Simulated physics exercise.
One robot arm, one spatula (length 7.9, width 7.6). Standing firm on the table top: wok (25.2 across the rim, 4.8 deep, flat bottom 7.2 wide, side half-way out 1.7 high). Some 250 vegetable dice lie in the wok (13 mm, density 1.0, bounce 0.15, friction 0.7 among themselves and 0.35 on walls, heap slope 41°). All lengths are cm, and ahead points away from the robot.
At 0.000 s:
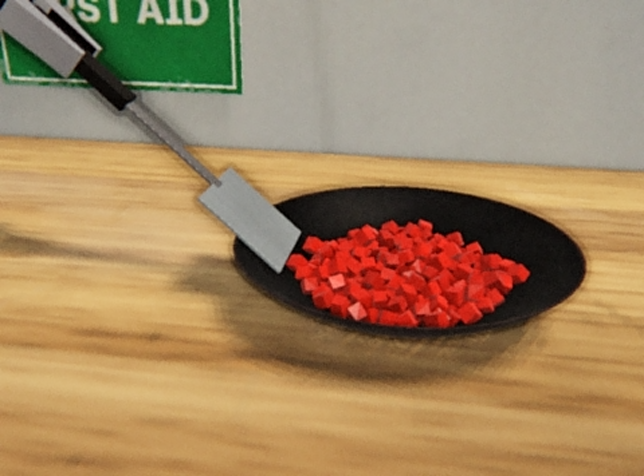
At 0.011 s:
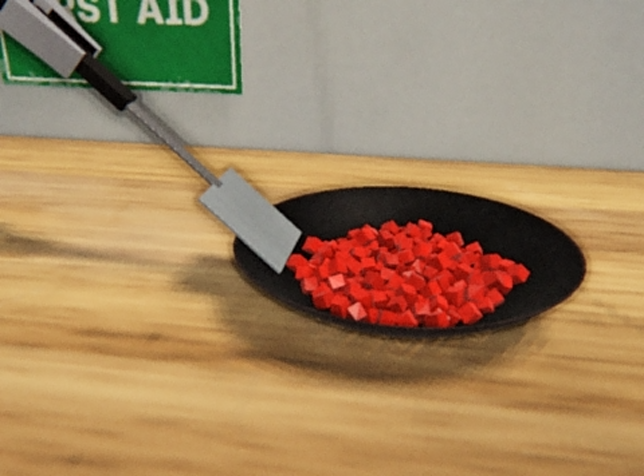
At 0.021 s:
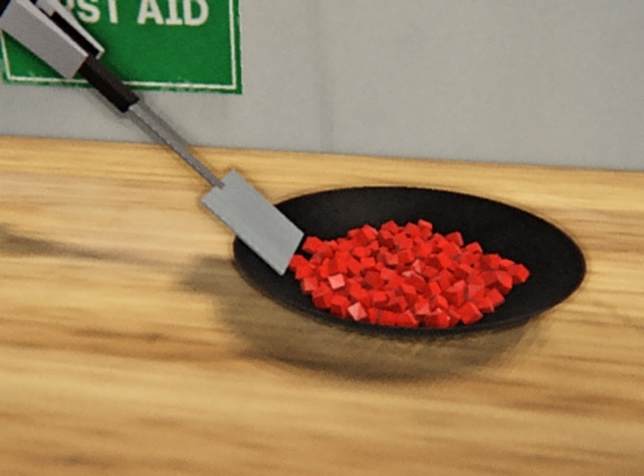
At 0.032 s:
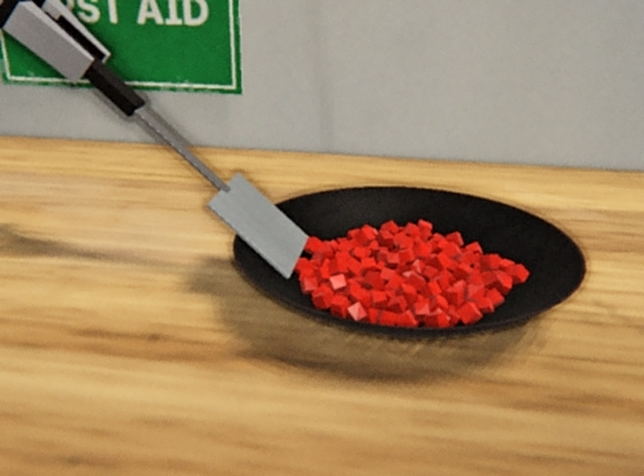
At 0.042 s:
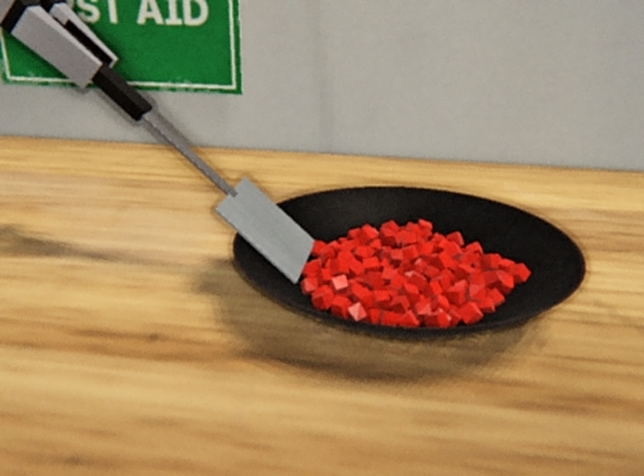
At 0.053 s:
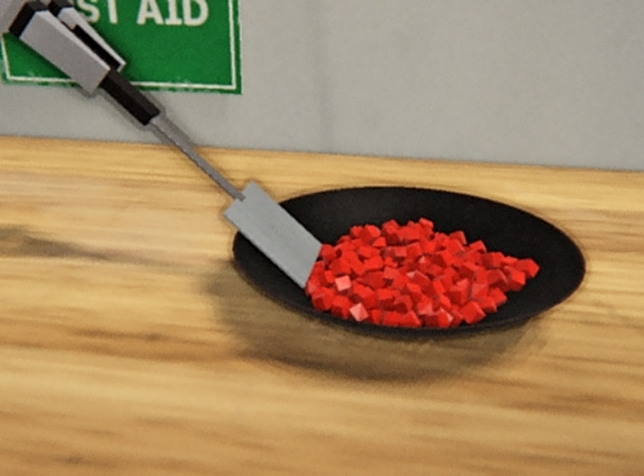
Robot arm easing a spatula slightly rightward into a black wok, nudging a heap of red cubes on a wooden table.
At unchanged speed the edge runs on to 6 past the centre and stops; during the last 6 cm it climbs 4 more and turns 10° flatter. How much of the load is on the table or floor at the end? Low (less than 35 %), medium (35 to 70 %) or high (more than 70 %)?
On the table or floor the share is low, less than 35 %.
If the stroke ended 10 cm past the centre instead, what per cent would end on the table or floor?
It would be near 50 per cent.
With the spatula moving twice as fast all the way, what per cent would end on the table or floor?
Then about 35 per cent.
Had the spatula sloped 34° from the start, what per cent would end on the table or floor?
Then about 15 per cent.
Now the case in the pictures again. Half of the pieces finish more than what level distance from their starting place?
Some 8 cm.
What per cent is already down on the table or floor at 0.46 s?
Roughly 20 per cent.
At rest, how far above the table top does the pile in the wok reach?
About 7.0 cm.
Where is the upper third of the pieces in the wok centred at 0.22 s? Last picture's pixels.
Near (534, 246).
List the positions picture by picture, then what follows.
In the first picture, spatula top edge at (215, 182), sloping 42°; upper third of the load around (406, 263), from x 295 to 520, top at y 230; 249 in the wok.
In the second picture, spatula top edge at (215, 183), sloping 42°; upper third of the load around (405, 263), from x 295 to 520, top at y 230.
In the third picture, spatula top edge at (218, 184), sloping 42°; upper third of the load around (405, 263), from x 295 to 520, top at y 230.
In the fourth picture, spatula top edge at (223, 188), sloping 42°; upper third of the load around (406, 263), from x 300 to 515, top at y 230.
In the fifth picture, spatula top edge at (230, 192), sloping 42°; upper third of the load around (408, 263), from x 310 to 520, top at y 230.
In the sixth picture, spatula top edge at (238, 197), sloping 42°; upper third of the load around (411, 262), from x 315 to 525, top at y 225; 249 in the wok.
After 0.14 s, sloping 42°, highest piece 6 above the table; 248 in the wok, 1 on the blade or in flight.
After 0.22 s, sloping 38°, highest piece 7 above the table; 234 in the wok, 1 on the table or floor, 14 on the blade or in flight.
After 0.46 s, sloping 32°, highest piece 7 above the table; 197 in the wok, 52 on the table or floor.
After 1.51 s, sloping 32°, highest piece 6 above the table; 197 in the wok, 52 on the table or floor.
At rest, 197 in the wok, 52 on the table or floor. That is 21 % on the table or floor.
